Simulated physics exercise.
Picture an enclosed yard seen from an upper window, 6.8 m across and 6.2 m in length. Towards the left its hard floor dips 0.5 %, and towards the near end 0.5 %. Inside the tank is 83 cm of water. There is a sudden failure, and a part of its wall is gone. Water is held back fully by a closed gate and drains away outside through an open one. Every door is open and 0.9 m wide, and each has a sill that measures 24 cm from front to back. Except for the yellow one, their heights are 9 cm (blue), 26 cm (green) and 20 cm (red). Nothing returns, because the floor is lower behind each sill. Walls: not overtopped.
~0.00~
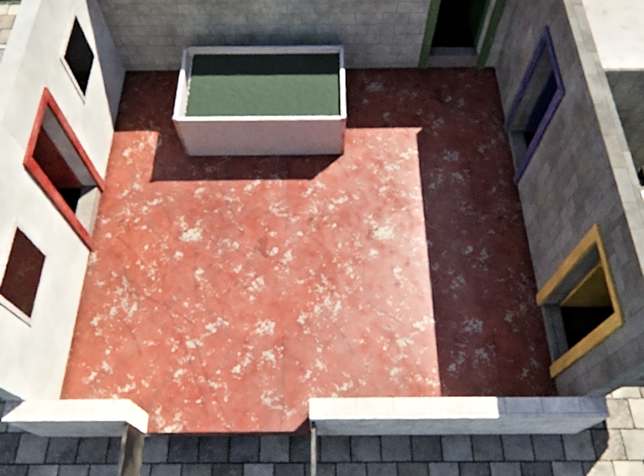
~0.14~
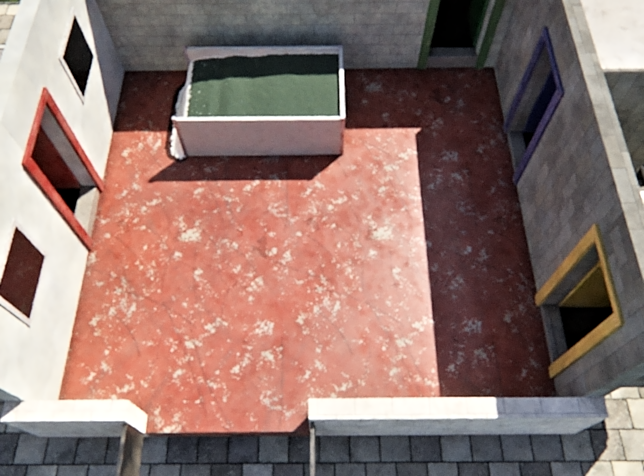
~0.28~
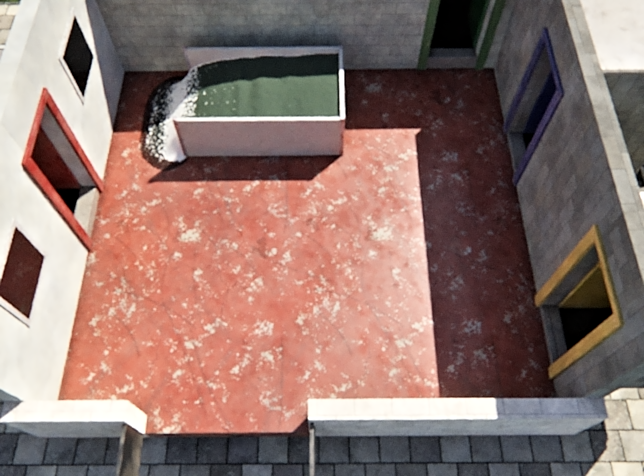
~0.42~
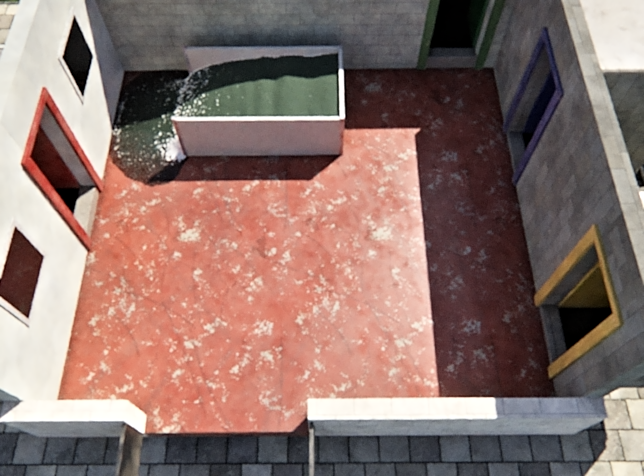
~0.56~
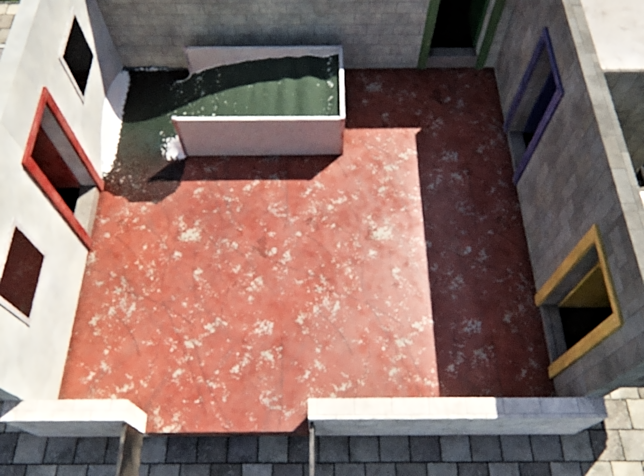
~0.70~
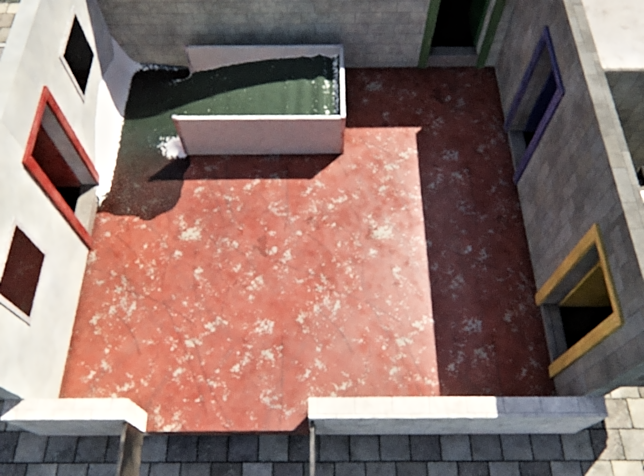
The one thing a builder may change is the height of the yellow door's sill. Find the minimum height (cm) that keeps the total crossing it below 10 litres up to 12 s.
The minimum is roughly 8 cm.
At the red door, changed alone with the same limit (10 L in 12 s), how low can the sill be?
At the red door it takes roughly 19 centimetres.
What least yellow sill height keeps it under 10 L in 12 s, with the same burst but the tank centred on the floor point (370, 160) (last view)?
Minimum: Approx. 8.0 cm.
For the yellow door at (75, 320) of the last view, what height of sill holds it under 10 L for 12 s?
Minimum: Close to 9.5 cm.
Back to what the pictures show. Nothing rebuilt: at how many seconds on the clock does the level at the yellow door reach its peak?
At about 7.5 s.
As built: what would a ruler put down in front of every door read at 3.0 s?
In cm: Blue 0, yellow 0, green 6, red 19.
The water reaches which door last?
Answer: Yellow.
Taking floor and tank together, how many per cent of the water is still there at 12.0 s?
Something like 68 per cent of it remains.
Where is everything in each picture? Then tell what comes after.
The first frame shows the tank at (262, 85) is whole and still, 83 cm deep; the yellow door at (573, 310) is dry.
In the second frame, the gap is at (189, 106), the front 0.3 m out at (171, 141); the back of the tank holds 83 cm.
In the third frame, the gap is at (190, 109), the front 0.8 m out at (146, 145); the back of the tank holds 83 cm.
In the fourth frame, water pours out at (190, 110) and has run 1.4 m, to (112, 136); about 11 cm deep outside, 83 cm at the back.
In the fifth frame, water pours out at (191, 111) and has run 1.5 m, to (103, 183); about 12 cm deep outside, 80 cm at the back.
In the sixth frame, the gap is at (191, 110), the front 1.7 m out at (98, 207); the back of the tank holds 71 cm; the yellow door at (572, 310), 6.7 m from the gap, is still 6.1 m from the nearest water.
After 1.4 s water covers 15 % of the floor, deepest (65 cm) near (126, 72); it has not reached the yellow door.
After 3.0 s water covers 45 % of the floor, deepest (36 cm) near (173, 79); it has not reached the yellow door.
After 12.0 s water covers 95 % of the floor, deepest (9 cm) near (62, 386); 6 cm at the yellow door, 6 litres in over its 9 cm sill.
At the yellow door as built, the water arrived by 5.3 s and peaked near 11 cm at 7.4 s.
With a sill of 7 cm, 20 litres would have come in within the 12 s; with 9.5 cm, 4 litres. So under 10 litres takes about 8 cm.
